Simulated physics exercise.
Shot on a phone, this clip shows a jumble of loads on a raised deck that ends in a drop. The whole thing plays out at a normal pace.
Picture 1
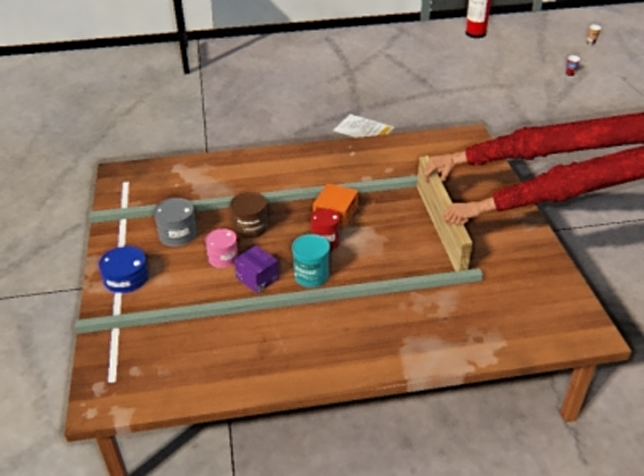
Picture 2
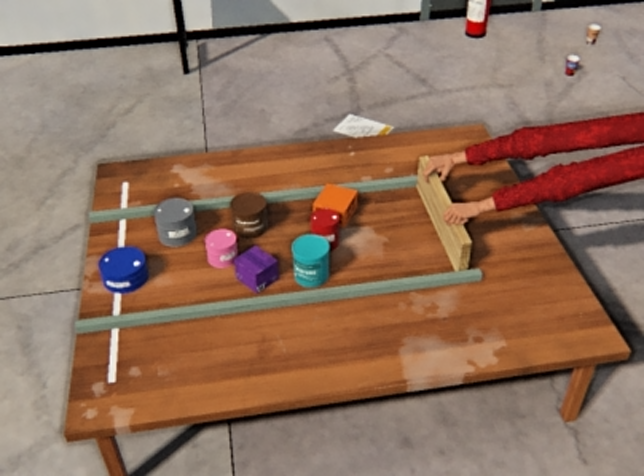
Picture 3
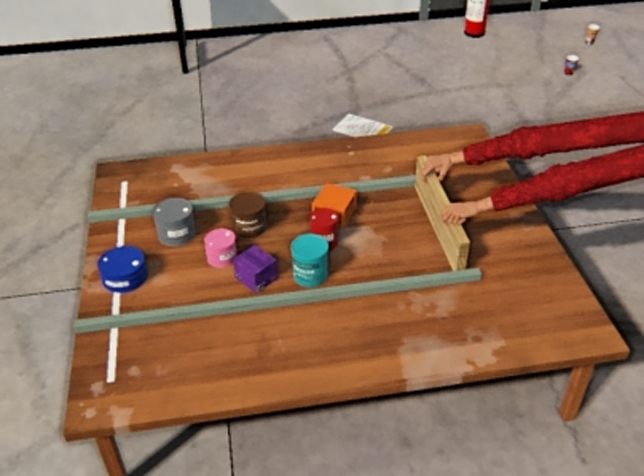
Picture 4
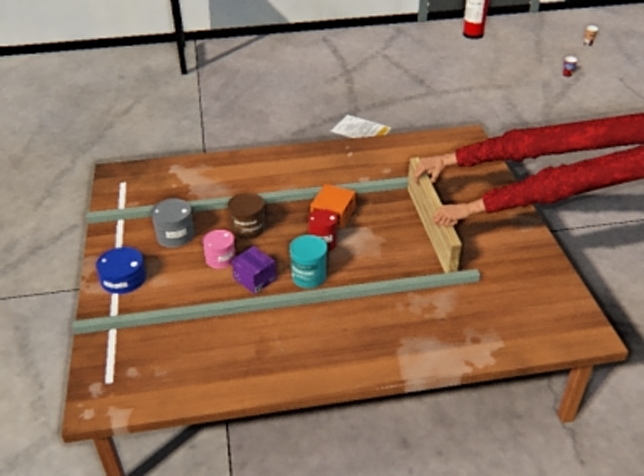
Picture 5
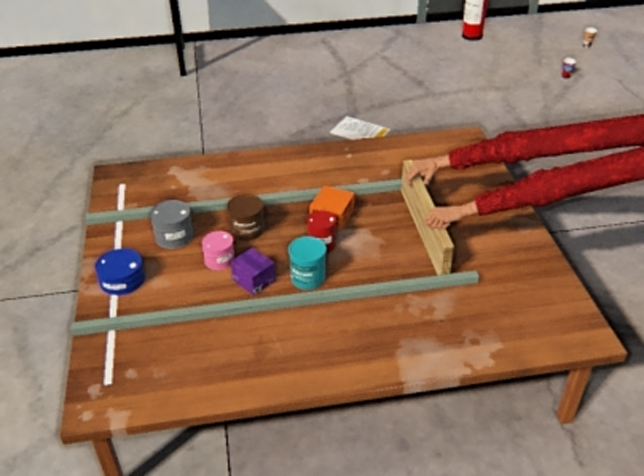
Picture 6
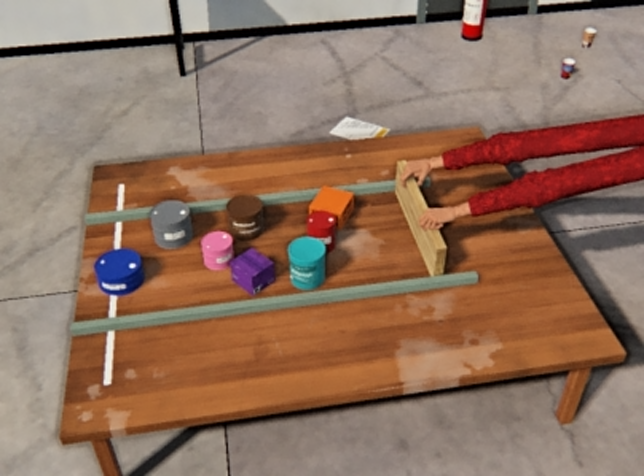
Red-sleeved arms slowly sliding a wooden plank slightly left between two green rails on a table, with colourful containers sitting still.
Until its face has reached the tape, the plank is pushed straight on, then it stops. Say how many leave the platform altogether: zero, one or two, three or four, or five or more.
Looks to me like the count going over is upwards of four.
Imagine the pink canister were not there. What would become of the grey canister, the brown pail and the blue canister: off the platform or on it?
Result - grey canister: It comes off; brown pail: It comes off; blue canister: It comes off.
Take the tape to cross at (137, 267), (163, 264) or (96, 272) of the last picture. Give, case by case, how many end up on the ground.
Going through them in order, you'd see 2, 1 and 7.
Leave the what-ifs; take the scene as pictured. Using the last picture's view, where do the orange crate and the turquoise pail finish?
Positions - first (98, 239), then (91, 293).
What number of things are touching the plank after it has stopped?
All in all, 3.
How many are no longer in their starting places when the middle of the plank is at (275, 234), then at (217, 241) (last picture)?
Counts: 5 and 7.
Soon after, none off yet; blue canister at rest near (120, 272); grey canister at rest near (172, 225); pink canister at rest near (218, 251).
Then, none off yet; blue canister at rest near (120, 272); grey canister moved a little near (157, 226); pink canister moved a little near (208, 252).
Further on, none off yet; blue canister moved a little near (95, 273); grey canister moved well along near (81, 233); pink canister moved well along near (129, 256).
By the end, the number that fall off is five or more; fallen, brown pail, purple parcel, pink canister, grey canister and blue canister.
